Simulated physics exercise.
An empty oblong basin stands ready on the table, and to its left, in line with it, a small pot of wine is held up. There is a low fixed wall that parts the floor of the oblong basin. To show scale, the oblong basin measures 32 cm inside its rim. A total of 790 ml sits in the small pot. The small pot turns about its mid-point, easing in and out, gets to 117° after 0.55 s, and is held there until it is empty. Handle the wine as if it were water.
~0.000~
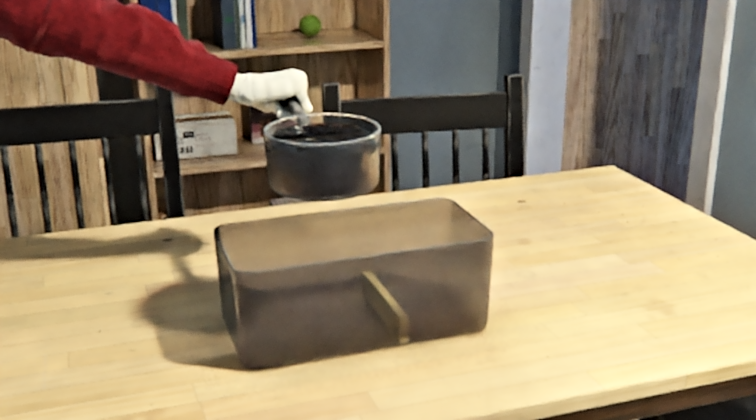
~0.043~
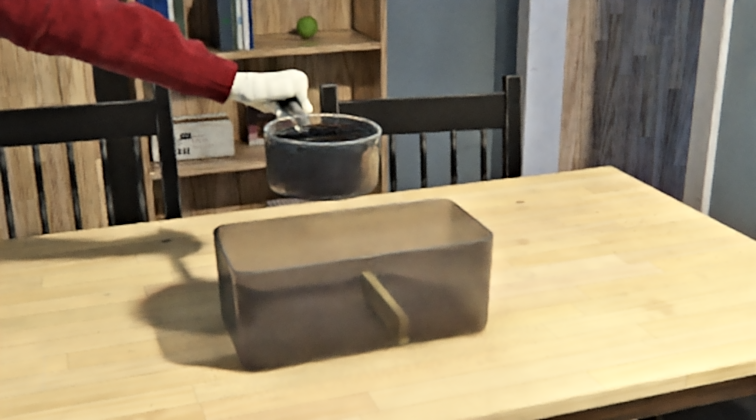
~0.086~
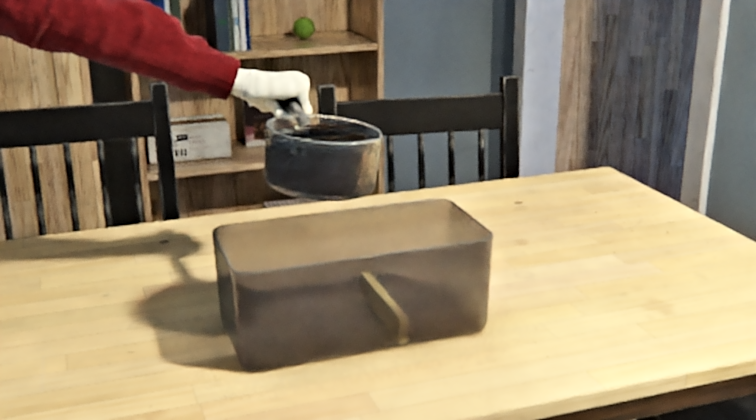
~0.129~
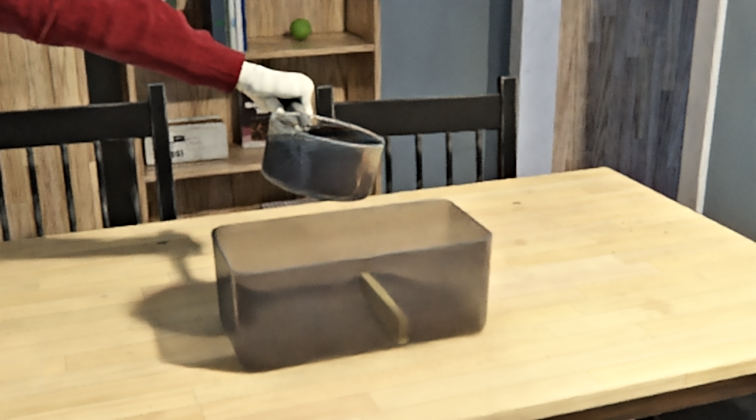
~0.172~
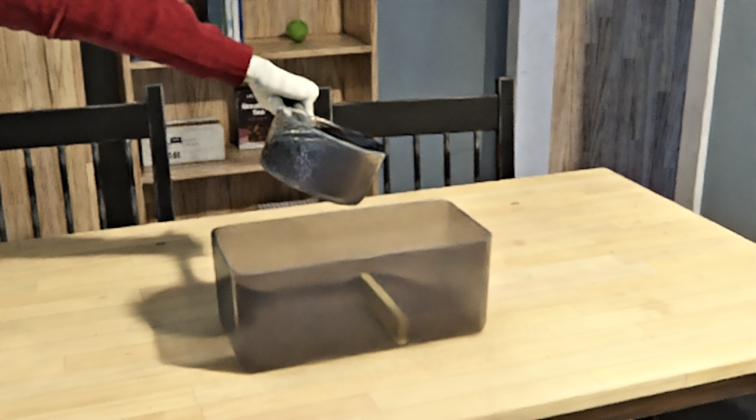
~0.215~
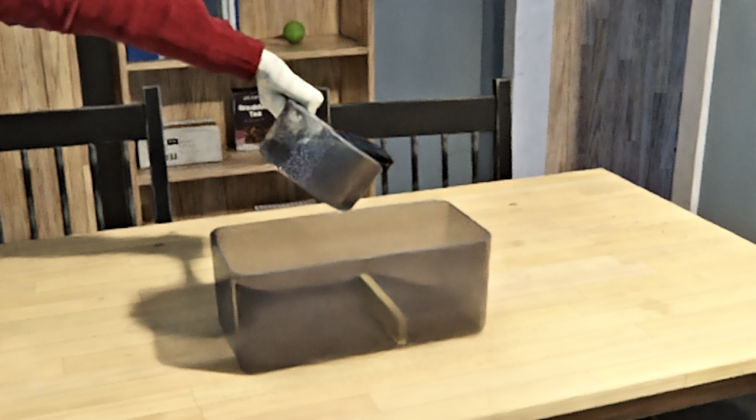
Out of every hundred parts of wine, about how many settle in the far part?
About 58 out of 100.
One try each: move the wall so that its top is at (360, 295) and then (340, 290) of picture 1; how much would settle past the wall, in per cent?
Roughly 85 per cent, then 90 per cent.
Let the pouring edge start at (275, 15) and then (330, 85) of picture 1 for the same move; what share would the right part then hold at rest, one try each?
The first try gives 15 percent and the second 35 percent.
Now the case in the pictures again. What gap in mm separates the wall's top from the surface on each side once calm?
The left side gives some 26 mm, the right side some 8 mm.
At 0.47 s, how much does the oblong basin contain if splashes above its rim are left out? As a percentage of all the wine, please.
62 %, give or take.
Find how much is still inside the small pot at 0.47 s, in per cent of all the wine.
About 14 percent.
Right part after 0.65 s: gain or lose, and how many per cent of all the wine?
It ends up lower by roughly 9.
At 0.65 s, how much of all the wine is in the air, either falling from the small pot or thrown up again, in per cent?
About 9 per cent.
By 0.47 s the tilt is 110° and 14 per cent is still to pour, 5 is left of the wall and 57 right of it.
By 0.65 s the tilt is 117° and 1 per cent is still to pour, 23 is left of the wall and 67 right of it.
By 0.84 s the tilt is 117° and 0 per cent is still to pour, 33 is left of the wall and 65 right of it.
By 1.05 s the tilt is 117° and 0 per cent is still to pour, 40 is left of the wall and 58 right of it.
At rest 40 per cent lies left of the wall, 58 right of it and 2 outside.
